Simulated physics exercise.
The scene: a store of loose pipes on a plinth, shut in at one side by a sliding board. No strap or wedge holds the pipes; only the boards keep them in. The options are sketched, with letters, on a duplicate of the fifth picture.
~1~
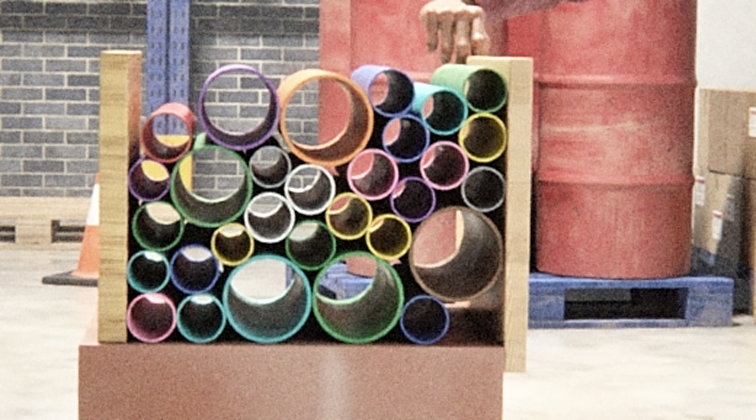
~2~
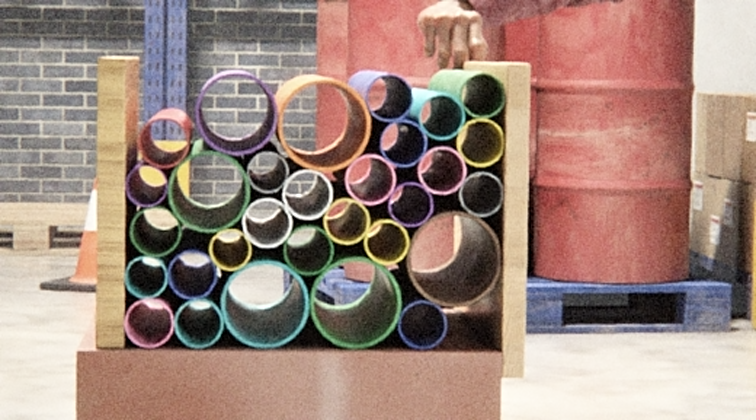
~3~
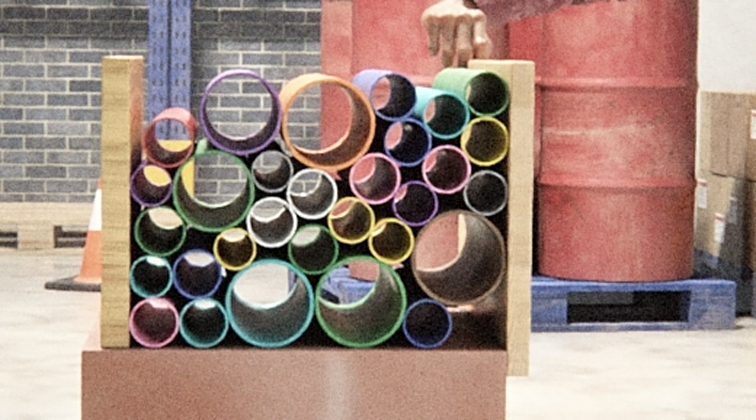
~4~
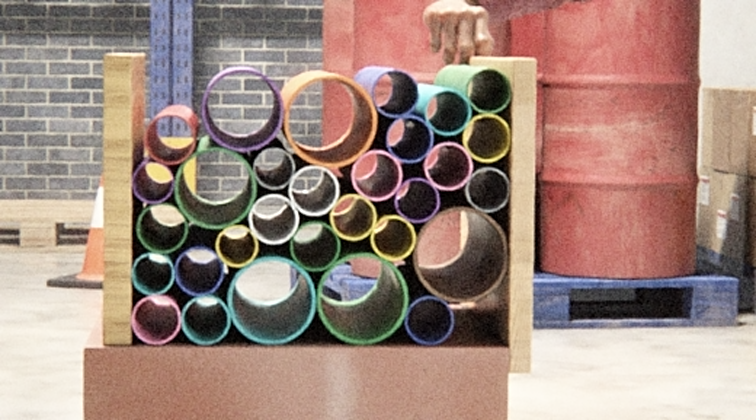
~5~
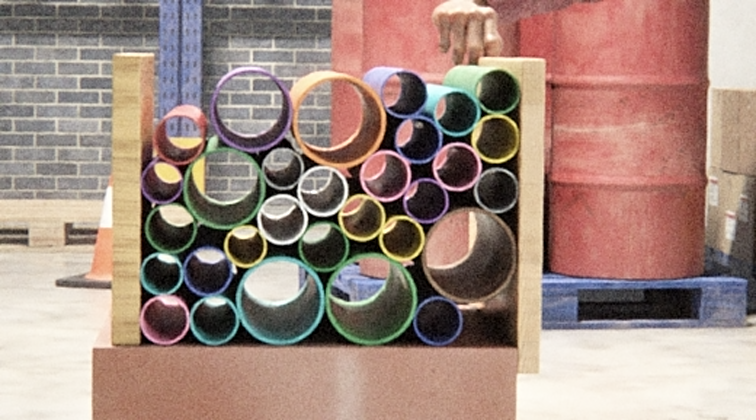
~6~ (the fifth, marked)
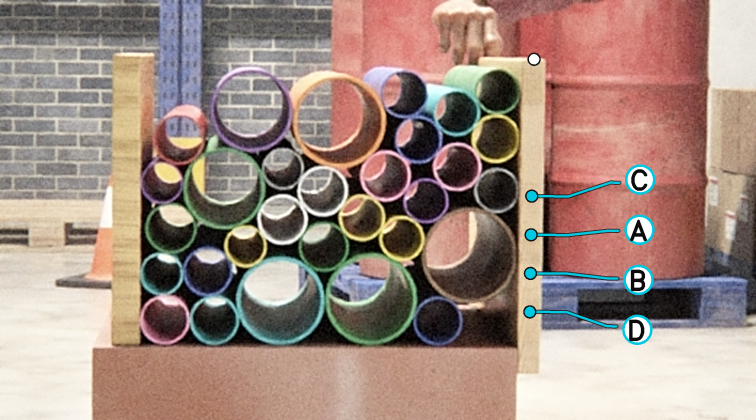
To begin with, loose pipes of many colours and sizes sit stacked between two upright boards on a plinth, with a hand at the top of the right board. The view jitters slightly, then shifts a little, but the pipes, boards and hand show no clear movement of their own.
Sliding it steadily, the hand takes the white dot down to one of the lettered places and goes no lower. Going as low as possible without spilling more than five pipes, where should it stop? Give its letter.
No lower than C.
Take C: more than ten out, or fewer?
It loses fewer than ten.
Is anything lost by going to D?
Yes.
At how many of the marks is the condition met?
The number is one.
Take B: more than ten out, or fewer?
At B, fewer than ten.
On the copy, A at (531, 235); B at (530, 274); C at (532, 196); D at (530, 312); the white dot at (534, 59).
On C. First, top of the board (520, 125).
Then, top of the board (519, 195).
Finally, top of the board (519, 195), three out over the board.
By contrast, A more than five out over the board; B more than five out over the board; D more than five out over the board.
